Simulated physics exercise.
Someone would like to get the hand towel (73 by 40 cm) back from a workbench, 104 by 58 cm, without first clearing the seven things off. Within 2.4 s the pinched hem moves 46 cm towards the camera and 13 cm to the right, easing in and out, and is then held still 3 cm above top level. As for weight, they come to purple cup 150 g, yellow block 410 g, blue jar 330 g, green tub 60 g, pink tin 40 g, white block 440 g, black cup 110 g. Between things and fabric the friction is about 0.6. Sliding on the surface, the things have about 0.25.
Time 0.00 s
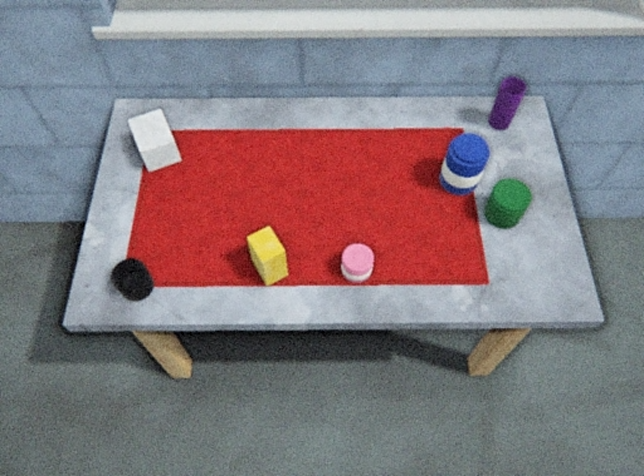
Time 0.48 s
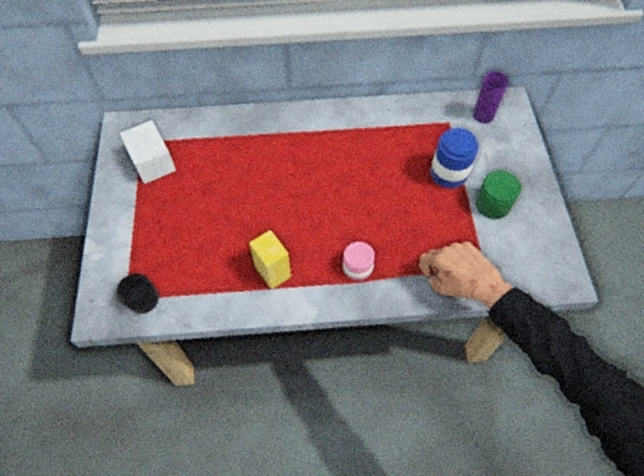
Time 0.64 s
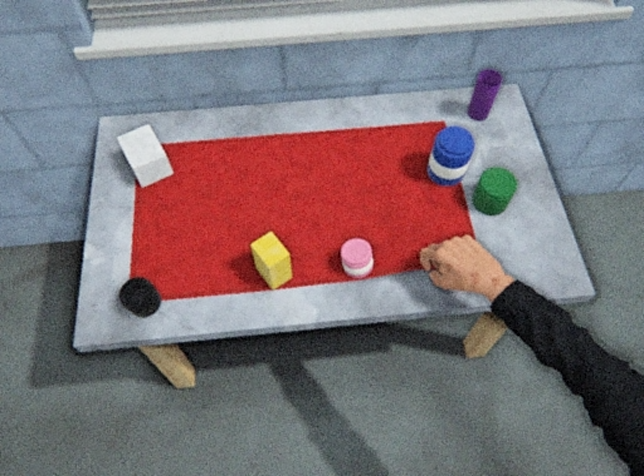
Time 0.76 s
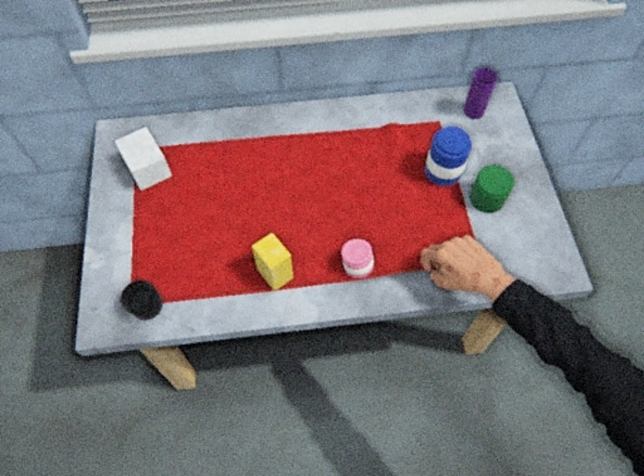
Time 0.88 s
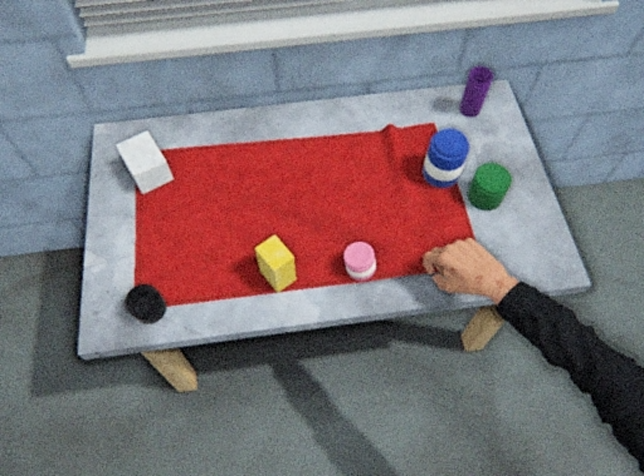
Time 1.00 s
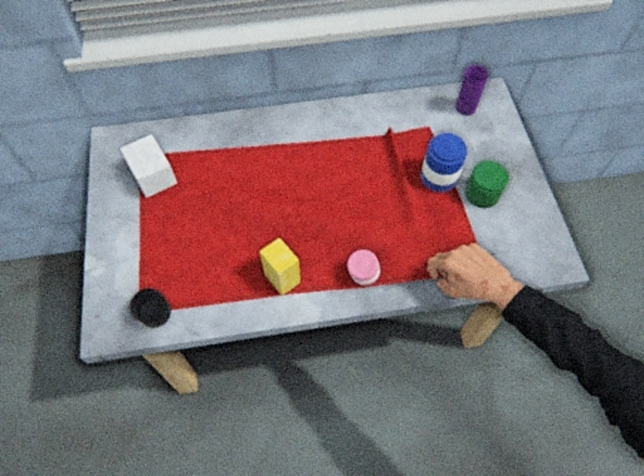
A hand in a black sleeve reaches in from the right to the near edge of a red cloth on a grey workbench, seen from above against a pale blue block wall. White and black objects sit left, a yellow block and pink tin near the front, and blue, green and purple containers right. The view shifts while the hand drags the cloth slightly rightward, wrinkling it beside the blue jar.
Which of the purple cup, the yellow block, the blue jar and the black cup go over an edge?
In turn: The purple cup does not; the yellow block goes over an edge; the blue jar goes over an edge; the black cup goes over an edge.
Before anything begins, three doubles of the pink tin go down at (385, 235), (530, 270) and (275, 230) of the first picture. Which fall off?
Going through the three spots as listed: Ends up off the top, holds its spot and ends up off the top.
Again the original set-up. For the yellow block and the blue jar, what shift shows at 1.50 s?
The yellow block is 10 cm out, the blue jar 15 cm.
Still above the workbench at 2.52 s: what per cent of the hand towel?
Share within the edges: Approx. 35 %.
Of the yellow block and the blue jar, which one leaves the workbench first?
Yellow.
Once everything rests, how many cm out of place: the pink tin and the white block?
About: Pink tin off the top, white block 40 cm.
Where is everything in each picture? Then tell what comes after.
The first picture shows purple cup (514, 86); yellow block (266, 244); blue jar (471, 147); black cup (129, 274); hand towel corners (463, 128) (489, 285).
The second picture shows hand towel corners (449, 123); grip (429, 274).
The third picture shows pink tin (358, 252); hand towel corners (444, 121); grip (429, 269).
The fourth picture shows hand towel corners (440, 121); grip (430, 269).
The fifth picture shows yellow block (274, 252); pink tin (361, 255); white block (141, 153); hand towel corners (434, 123); grip (433, 272).
The sixth picture shows purple cup (477, 73); yellow block (279, 255); blue jar (449, 146); black cup (147, 303); hand towel corners (430, 126); grip (437, 277).
By 1.5 s, 90 % of the hand towel is still over the top; blue jar 15 cm off its start, yellow block 10 cm off its start, black cup 6 cm off its start.
By 2.0 s, 60 % of the hand towel is still over the top; yellow block over the edge, blue jar 30 cm off its start, black cup over the edge.
By 2.5 s, 35 % of the hand towel is still over the top; blue jar over the edge, yellow block over the edge, black cup over the edge.
By 3.0 s, 20 % of the hand towel is still over the top; blue jar over the edge, yellow block over the edge, black cup over the edge.
By 4.6 s, 15 % of the hand towel is still over the top; blue jar over the edge, yellow block over the edge, black cup over the edge, purple cup 0 cm off its start at (477, 73).
